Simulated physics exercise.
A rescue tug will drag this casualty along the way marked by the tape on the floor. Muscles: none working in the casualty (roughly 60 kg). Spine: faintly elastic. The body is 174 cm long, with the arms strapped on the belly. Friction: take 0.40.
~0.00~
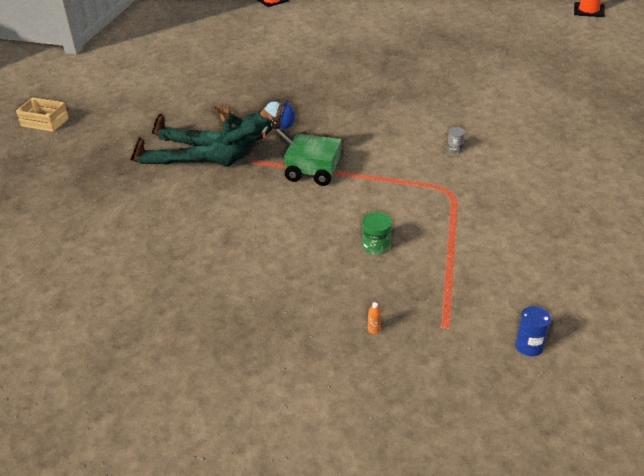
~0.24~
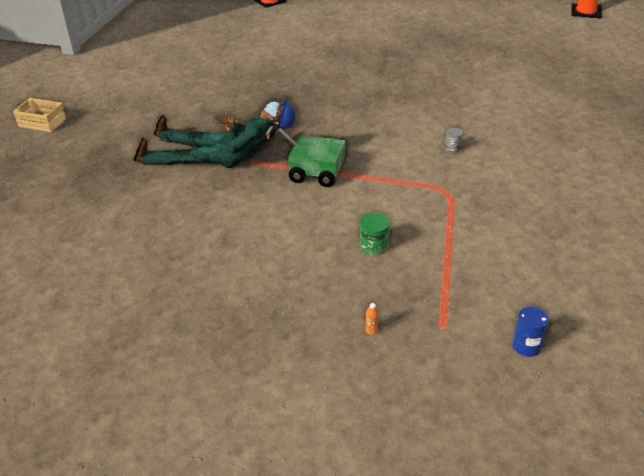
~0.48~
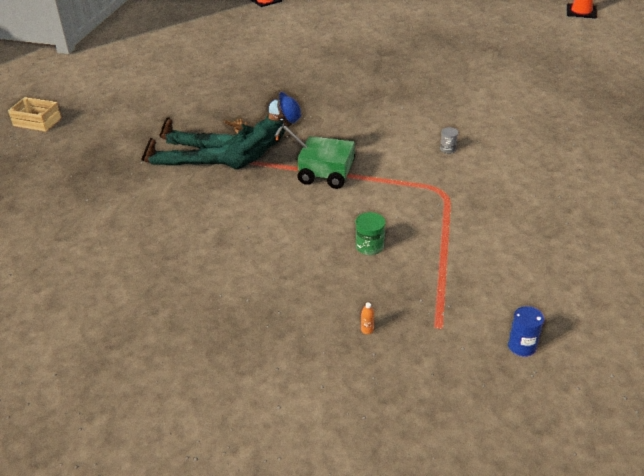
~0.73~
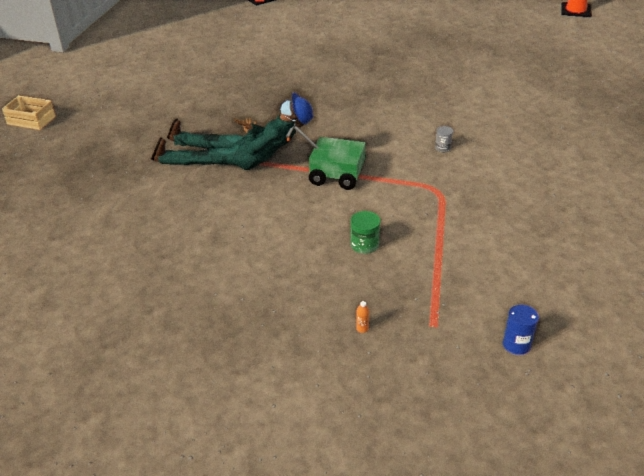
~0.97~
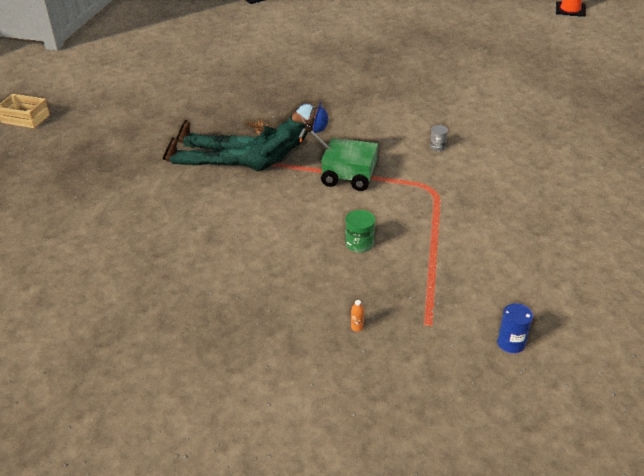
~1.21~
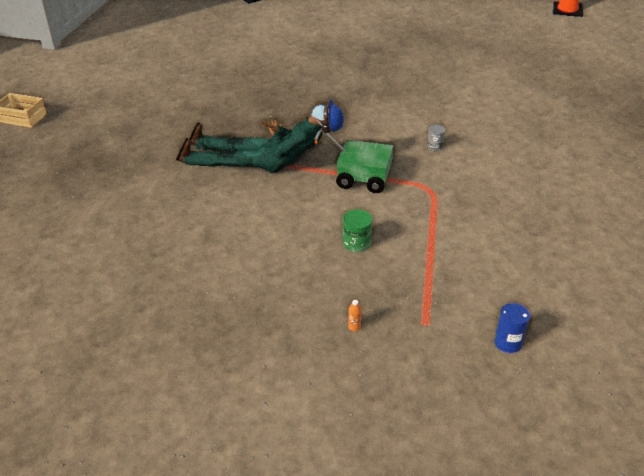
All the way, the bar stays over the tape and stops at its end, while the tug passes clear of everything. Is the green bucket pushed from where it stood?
No.
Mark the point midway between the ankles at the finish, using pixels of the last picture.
Roughly at (407, 220).
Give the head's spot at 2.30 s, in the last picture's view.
Somewhere about (414, 129) in the last picture.
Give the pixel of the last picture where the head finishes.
I'd expect it close to pixel (436, 279).
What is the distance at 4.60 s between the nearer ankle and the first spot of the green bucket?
The gap is about 70 cm.
After 2.30 s the green bucket is where it stood, near (357, 231) in the last picture's view; the nearer ankle is 134 cm from that spot.
After 3.10 s the green bucket is where it stood, near (357, 231) in the last picture's view; the nearer ankle is 107 cm from that spot.
After 3.80 s the green bucket is where it stood, near (357, 231) in the last picture's view; the nearer ankle is 91 cm from that spot.
After 4.60 s the green bucket is where it stood, near (357, 231) in the last picture's view; the blue bin where it stood; the nearer ankle is 65 cm from that spot.
By 5.5 s, green bucket stays put; grey can stays put; orange bottle stays put; blue bin stays put.
